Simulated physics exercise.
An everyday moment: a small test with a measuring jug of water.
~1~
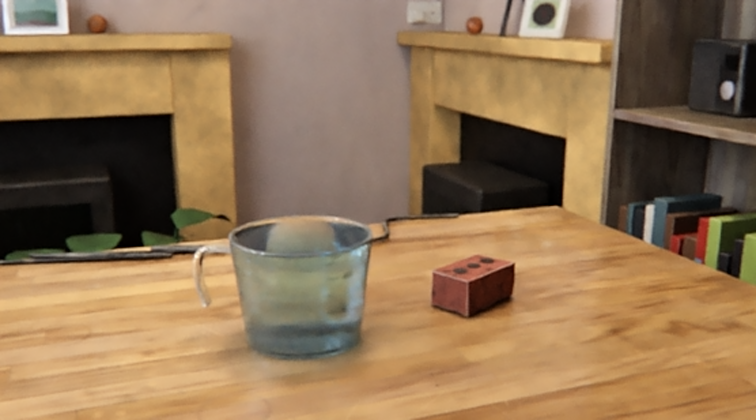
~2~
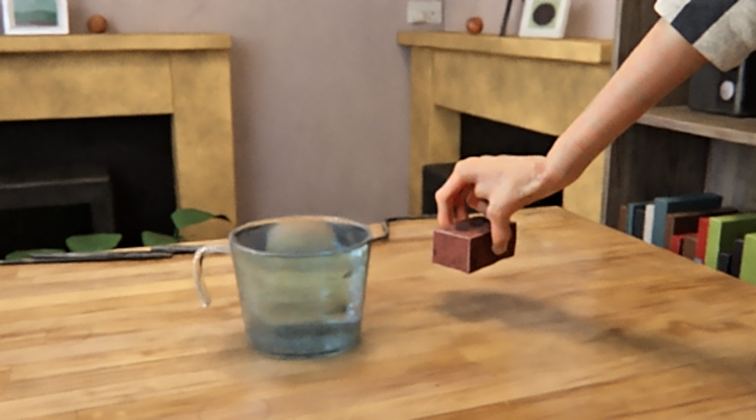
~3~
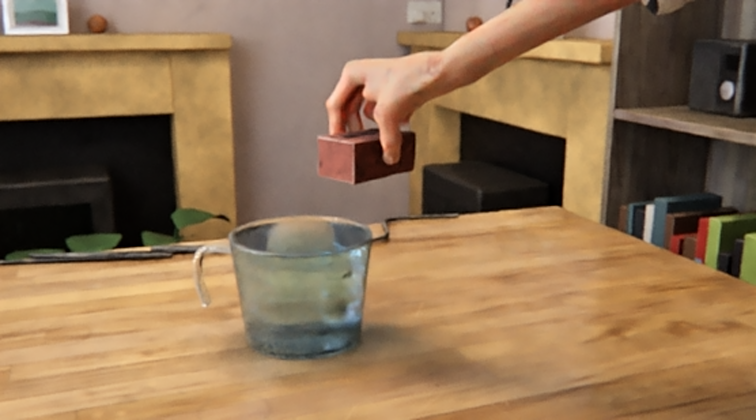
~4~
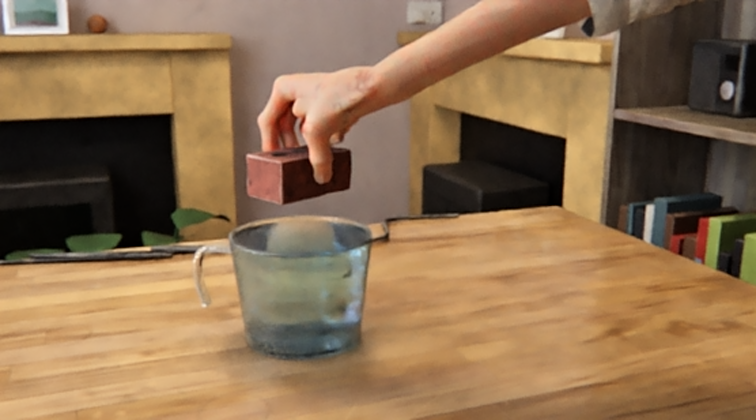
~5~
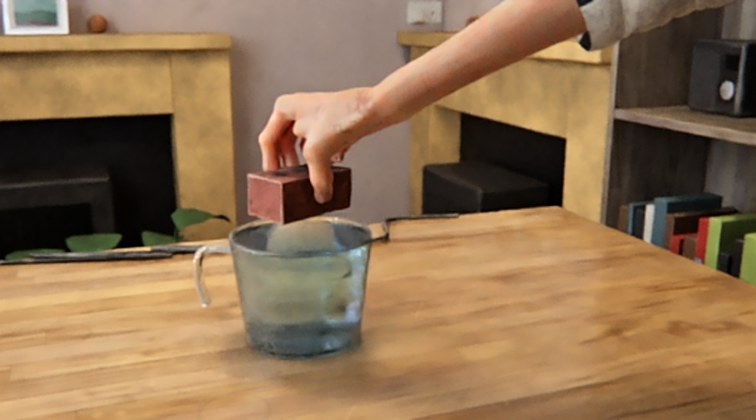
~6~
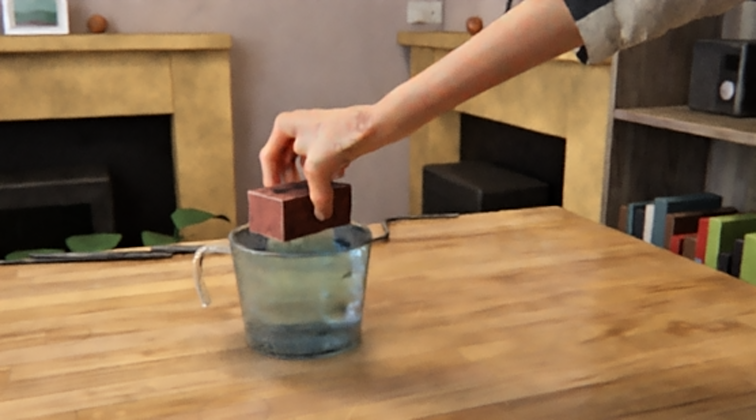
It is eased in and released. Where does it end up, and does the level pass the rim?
In the water it goes to the bottom. The measuring jug overflows.
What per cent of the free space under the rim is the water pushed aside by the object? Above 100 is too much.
Close to 380 %.
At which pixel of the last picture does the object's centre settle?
At about (303, 311).
Soon after, the piece of brick enters the water; the measuring jug is full to the brim; some has gone over the rim.
Later, the piece of brick goes on down; the measuring jug is full to the brim; some has gone over the rim.
In the end, the piece of brick lies on the bottom; the measuring jug is full to the brim; some has gone over the rim.
